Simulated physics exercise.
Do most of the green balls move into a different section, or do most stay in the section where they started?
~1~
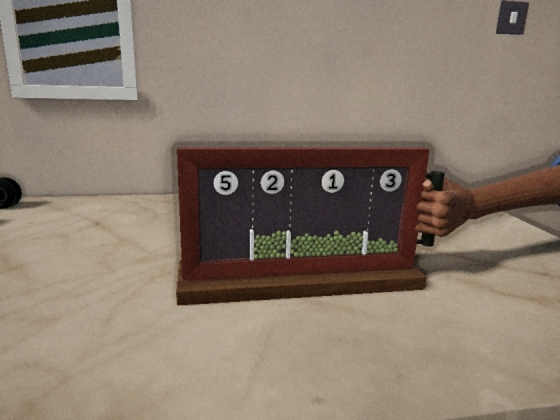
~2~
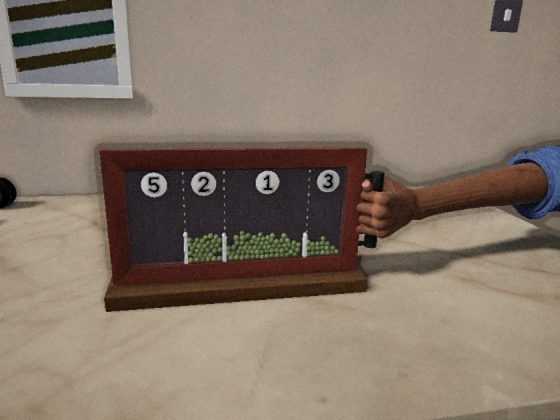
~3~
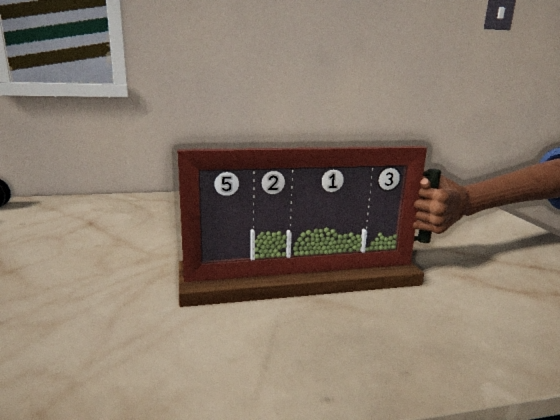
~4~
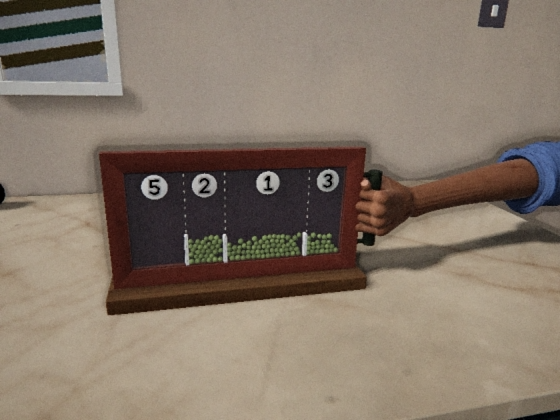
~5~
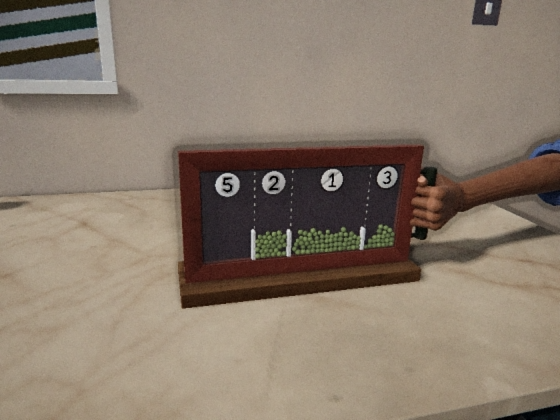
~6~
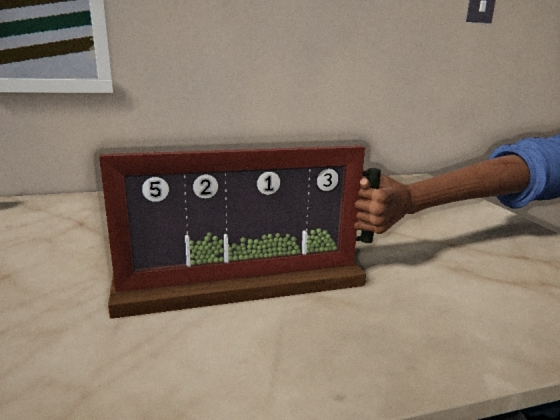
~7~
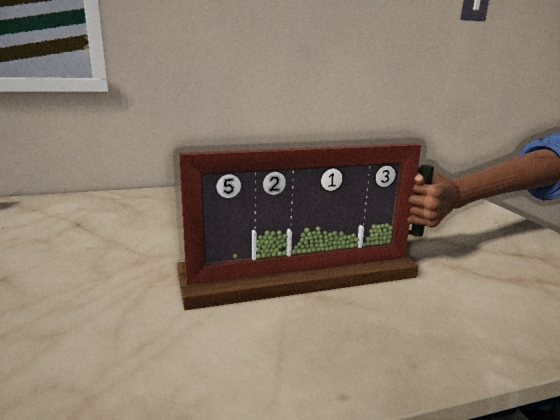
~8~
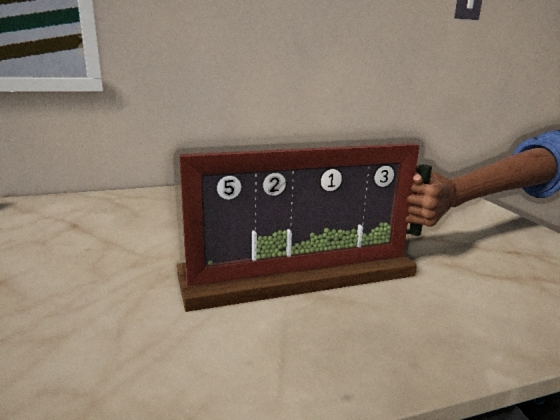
Most of the green balls stay in the section where they started, and hardly any end up in a different one.
